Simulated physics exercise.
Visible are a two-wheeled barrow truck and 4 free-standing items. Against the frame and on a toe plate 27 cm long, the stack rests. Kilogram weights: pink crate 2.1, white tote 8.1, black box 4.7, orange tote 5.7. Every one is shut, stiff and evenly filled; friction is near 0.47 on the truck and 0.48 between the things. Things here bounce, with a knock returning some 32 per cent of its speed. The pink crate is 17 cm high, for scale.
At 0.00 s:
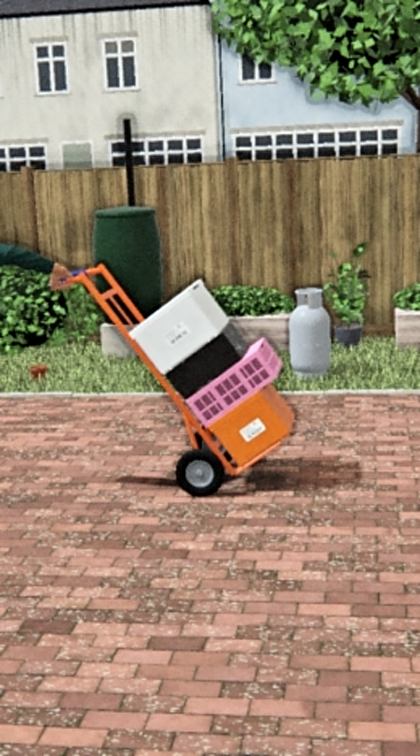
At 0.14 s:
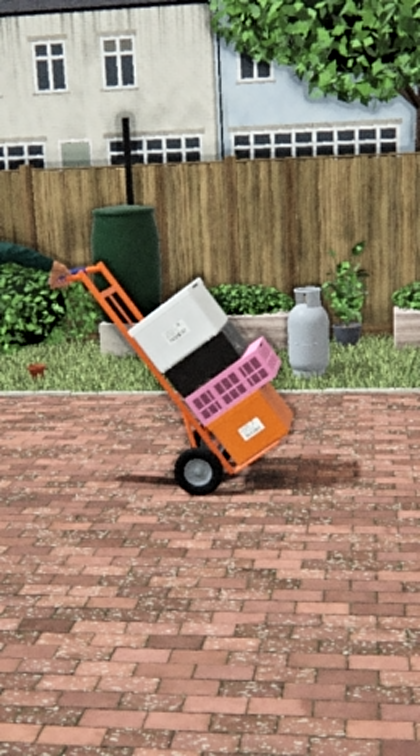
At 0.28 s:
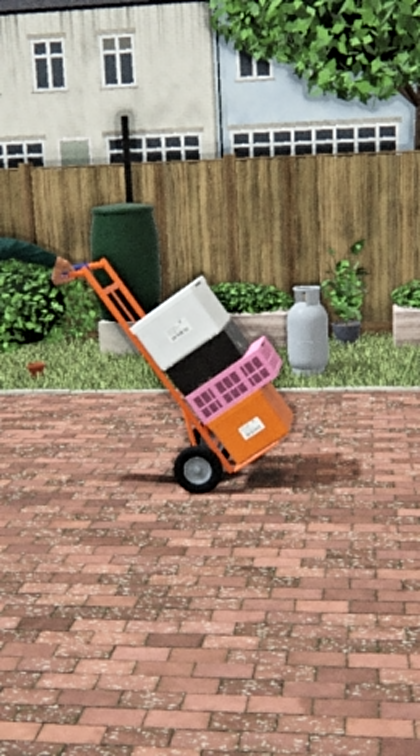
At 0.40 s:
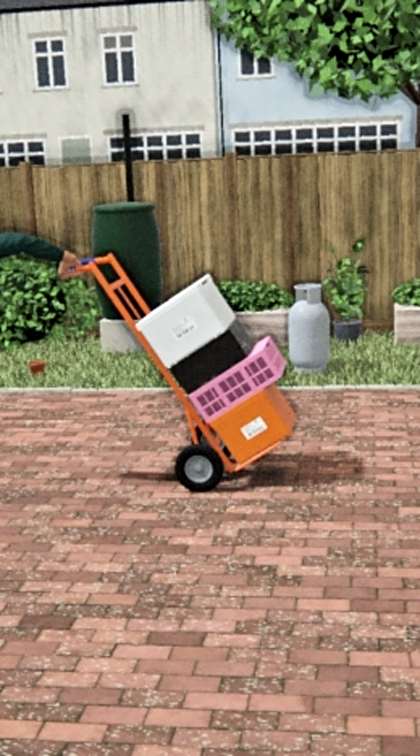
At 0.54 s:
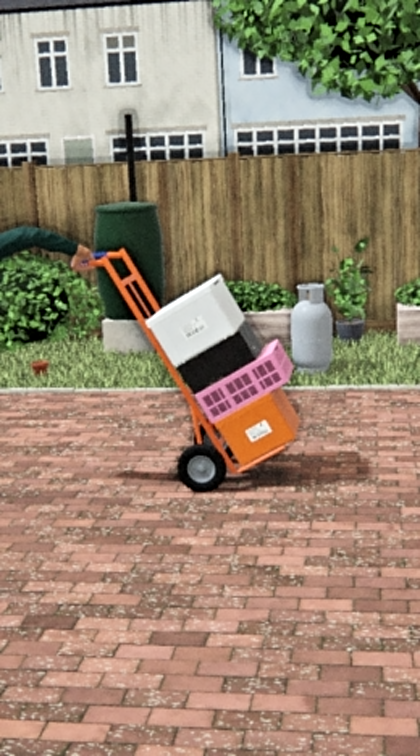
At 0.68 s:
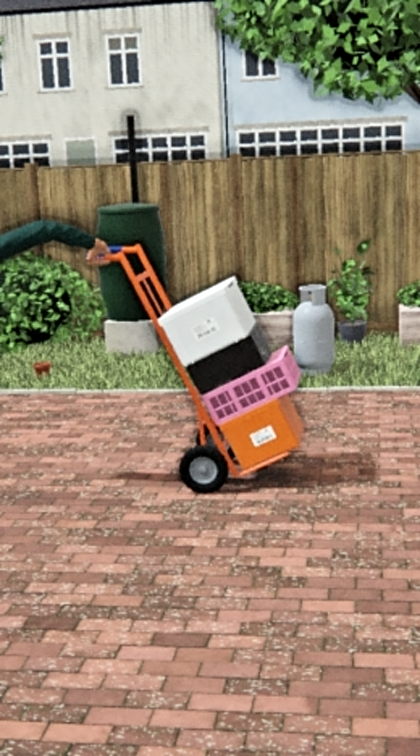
The clip opens on a hand truck leaning back to the left on brick paving, stacked with an orange tote, pink crate, black box and white tote. It barely moves at first, then a green-sleeved arm pushes the handle up and rightward, gradually bringing truck and stack more upright.
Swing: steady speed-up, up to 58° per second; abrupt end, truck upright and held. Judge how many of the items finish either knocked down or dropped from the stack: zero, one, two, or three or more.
Items affected: Not one.
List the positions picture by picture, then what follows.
Leaning back 35°; pink crate (235, 382); white tote (181, 327), in the first frame.
Leaning back 35°; black box (207, 359); orange tote (252, 420), in the second frame.
Leaning back 34°; black box (208, 358); orange tote (252, 419), in the third frame.
Leaning back 32°; black box (213, 356); orange tote (254, 419), in the fourth frame.
Leaning back 29°; black box (221, 357); orange tote (259, 422), in the fifth frame.
Leaning back 25°; pink crate (253, 385); white tote (209, 321), in the sixth frame.
Around 1.18 s, leaning back 3°.
Around 1.48 s, truck upright; white tote tipped 7° against what carries it near (286, 333); pink crate tipped 7° against what carries it near (289, 409); black box tipped 7° against what carries it.
Around 1.98 s, truck upright; white tote tipped 8° against what carries it near (288, 333); pink crate tipped 8° against what carries it near (289, 409); black box tipped 8° against what carries it.
Around 2.28 s, truck upright.
Finally (2.7 s), all 4 still in place (within 10 cm). Final places as that camera would see them, pink crate near (280, 410), white tote near (268, 335).
